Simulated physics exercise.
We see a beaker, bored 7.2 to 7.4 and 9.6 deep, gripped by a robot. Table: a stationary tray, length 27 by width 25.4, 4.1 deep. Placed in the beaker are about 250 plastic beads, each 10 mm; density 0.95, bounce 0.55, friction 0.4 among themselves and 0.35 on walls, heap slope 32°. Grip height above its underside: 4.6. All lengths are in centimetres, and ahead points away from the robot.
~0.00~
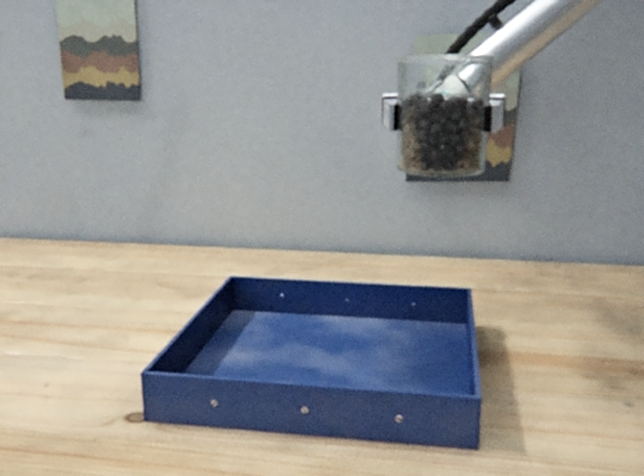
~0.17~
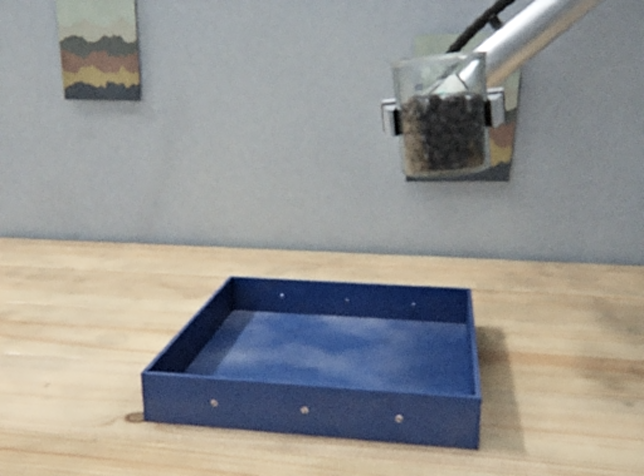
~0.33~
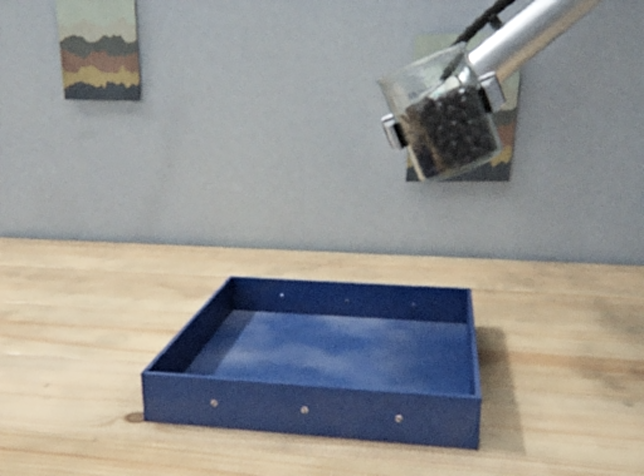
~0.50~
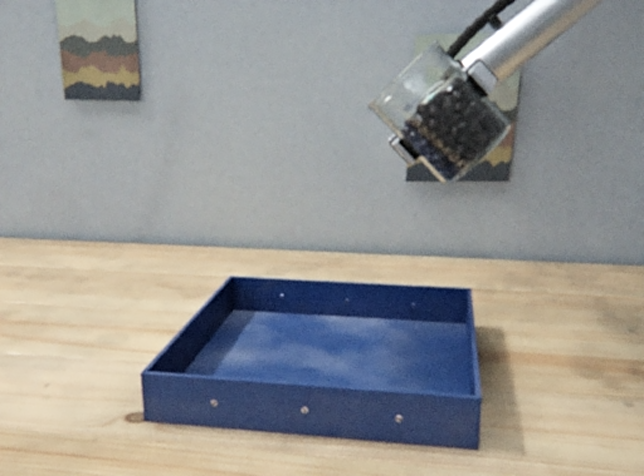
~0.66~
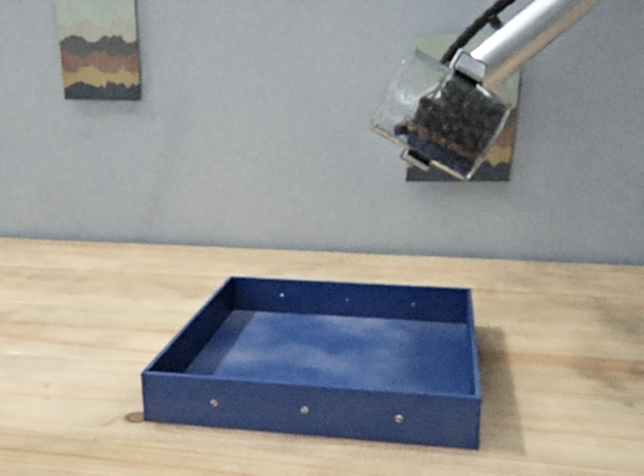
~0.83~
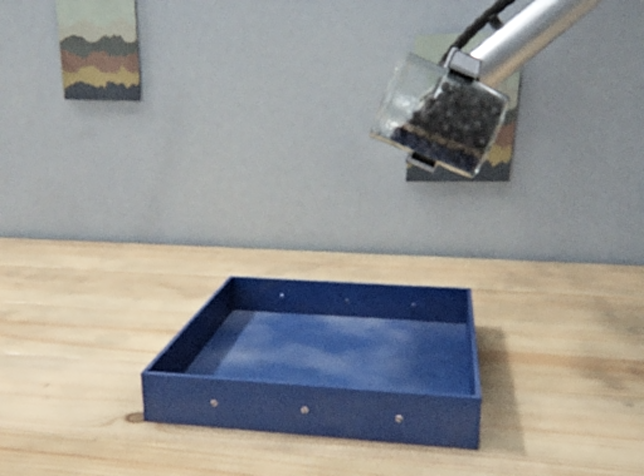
A clear beaker partly filled with small dark beads, gripped by a metallic robot arm at upper right, starts upright and tilts steadily to the left until it lies well over, the beads shifting inside it. Below, an empty, shallow blue tray rests motionless on a pale wooden table. The fixed view looks slightly down toward a grey wall with two panels patterned in wavy bands.
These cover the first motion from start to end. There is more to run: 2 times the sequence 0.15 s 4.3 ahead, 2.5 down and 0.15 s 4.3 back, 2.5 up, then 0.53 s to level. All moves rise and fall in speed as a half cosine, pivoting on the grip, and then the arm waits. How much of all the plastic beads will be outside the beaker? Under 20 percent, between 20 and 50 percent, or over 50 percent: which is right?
The right one is under 20 percent.
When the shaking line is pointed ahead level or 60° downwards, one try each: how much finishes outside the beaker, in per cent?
First try about 25 %, second try about 0 %.
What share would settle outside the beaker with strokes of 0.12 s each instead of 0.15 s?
In that case around 15 per cent.
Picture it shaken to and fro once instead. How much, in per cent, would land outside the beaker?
About 5 per cent, then.
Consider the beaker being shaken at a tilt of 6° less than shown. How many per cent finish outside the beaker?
I'd put it at around 5 per cent.
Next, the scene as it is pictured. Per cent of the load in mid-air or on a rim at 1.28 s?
That comes to about 1 per cent, more or less.
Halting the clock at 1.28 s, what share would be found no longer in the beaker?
By then near 5 % is out.
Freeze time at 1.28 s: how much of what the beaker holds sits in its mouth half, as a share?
Something like 35 percent sits in that half.
By 1.28 s, tilted 68° forward, highest piece 23 above the table; 242 in the beaker, 7 in the tray, 2 in flight or on a rim.
By 1.73 s, tilted 26° forward, highest piece 28 above the table; 231 in the beaker, 19 in the tray, 1 on the table or floor.
By 2.16 s, level, highest piece 28 above the table; 231 in the beaker, 19 in the tray, 1 on the table or floor.
By 3.21 s, level, highest piece 28 above the table; 231 in the beaker, 19 in the tray, 1 on the table or floor.
Final count, 231 in the beaker, 19 in the tray, 1 on the table or floor. That is 8 % outside the beaker.
